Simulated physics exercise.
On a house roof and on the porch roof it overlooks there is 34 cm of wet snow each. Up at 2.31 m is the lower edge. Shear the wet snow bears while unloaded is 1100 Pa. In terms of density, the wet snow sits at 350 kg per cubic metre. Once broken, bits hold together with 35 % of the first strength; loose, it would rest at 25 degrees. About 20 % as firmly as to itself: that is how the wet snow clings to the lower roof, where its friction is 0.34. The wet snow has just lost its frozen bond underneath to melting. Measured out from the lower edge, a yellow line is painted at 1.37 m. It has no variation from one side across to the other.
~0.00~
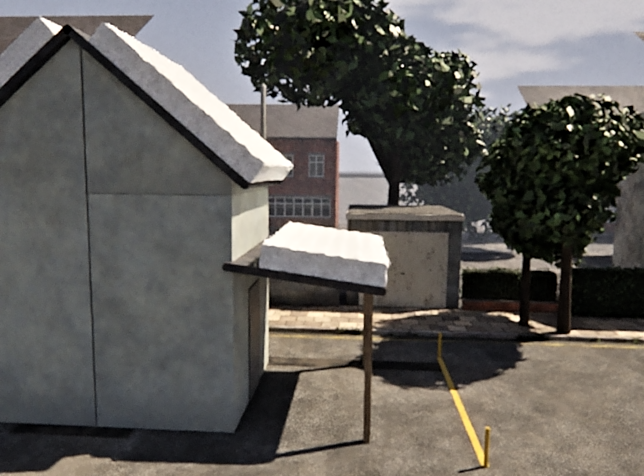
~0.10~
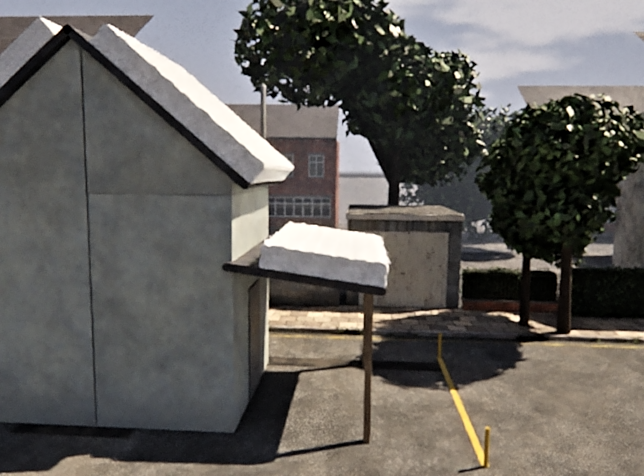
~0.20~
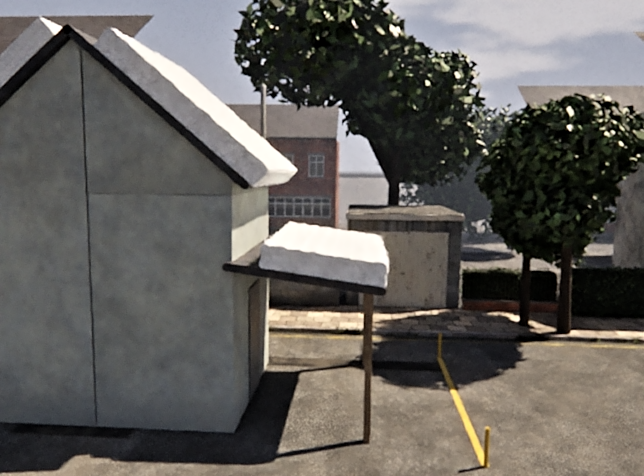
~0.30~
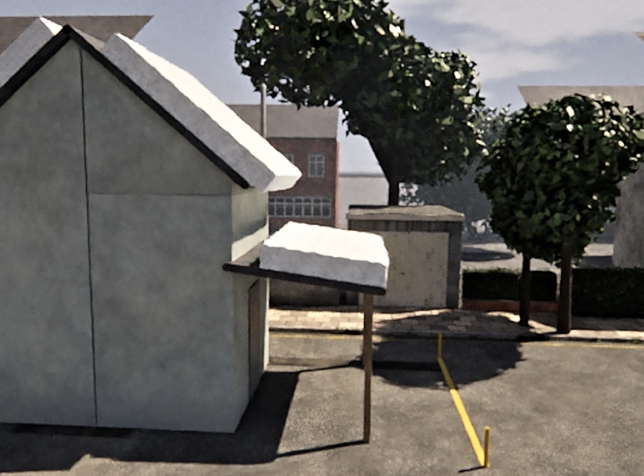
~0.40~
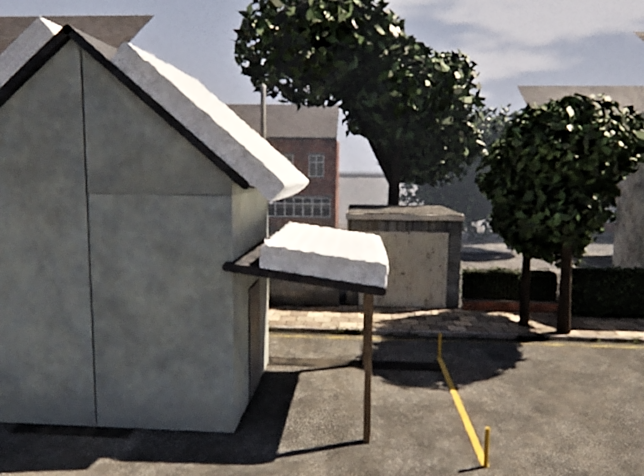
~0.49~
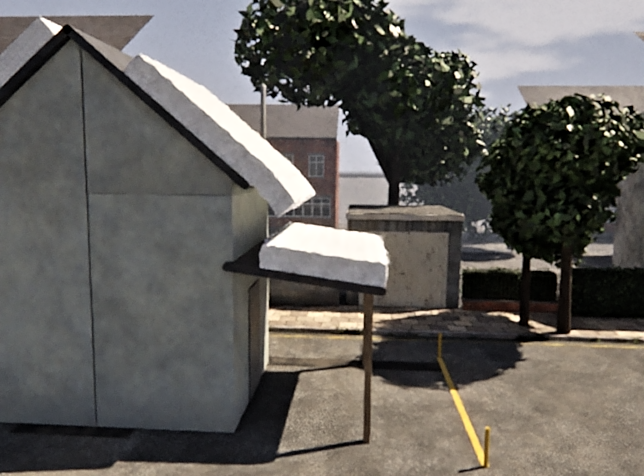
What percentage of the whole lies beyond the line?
About 33 %.
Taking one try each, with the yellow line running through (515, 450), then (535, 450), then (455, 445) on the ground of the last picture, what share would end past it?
First try 20 per cent, second 14 per cent, third 40 per cent.
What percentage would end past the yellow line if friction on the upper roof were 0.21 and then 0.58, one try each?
25 %, then 2 %.
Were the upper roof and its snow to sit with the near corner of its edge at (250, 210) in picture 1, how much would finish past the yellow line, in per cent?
Then about 20 %.
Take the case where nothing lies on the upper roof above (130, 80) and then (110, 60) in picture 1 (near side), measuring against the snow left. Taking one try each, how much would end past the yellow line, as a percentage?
It would be around 16 percent and then around 25 percent.
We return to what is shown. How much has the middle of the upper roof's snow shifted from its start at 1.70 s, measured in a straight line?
I'd put it near 4.0 m.
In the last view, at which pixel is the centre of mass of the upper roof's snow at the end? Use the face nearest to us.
I'd put it at around pixel (439, 373).
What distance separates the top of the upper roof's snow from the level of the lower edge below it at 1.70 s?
It sits some 0.8 m above the lower edge at that time.
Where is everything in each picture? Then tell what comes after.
The first picture shows front end of the wet snow at (250, 180).
The second picture shows front end of the wet snow at (252, 182), its middle shifted 2.5 cm.
The third picture shows front end of the wet snow at (256, 185), its middle shifted 9.8 cm, 3 % of it past the upper edge, in one piece.
The fourth picture shows front end of the wet snow at (262, 172), its middle shifted 22 cm, 8 % of it past the upper edge, in one piece.
The fifth picture shows front end of the wet snow at (272, 181), its middle shifted 40 cm, 14 % of it past the upper edge, in one piece.
The sixth picture shows front end of the wet snow at (283, 191), its middle shifted 63 cm, 22 % of it past the upper edge, cracking.
By 1.04 s, none is below the lower edge and 0 % is past the line.
By 1.70 s, 33 % is below the lower edge and 10 % is past the line.
By 2.35 s, 61 % is below the lower edge and 32 % is past the line.
By 3.00 s, 61 % is below the lower edge and 33 % is past the line.
By 3.40 s, at the end, 61 % is below the lower edge and 33 % is past the line.
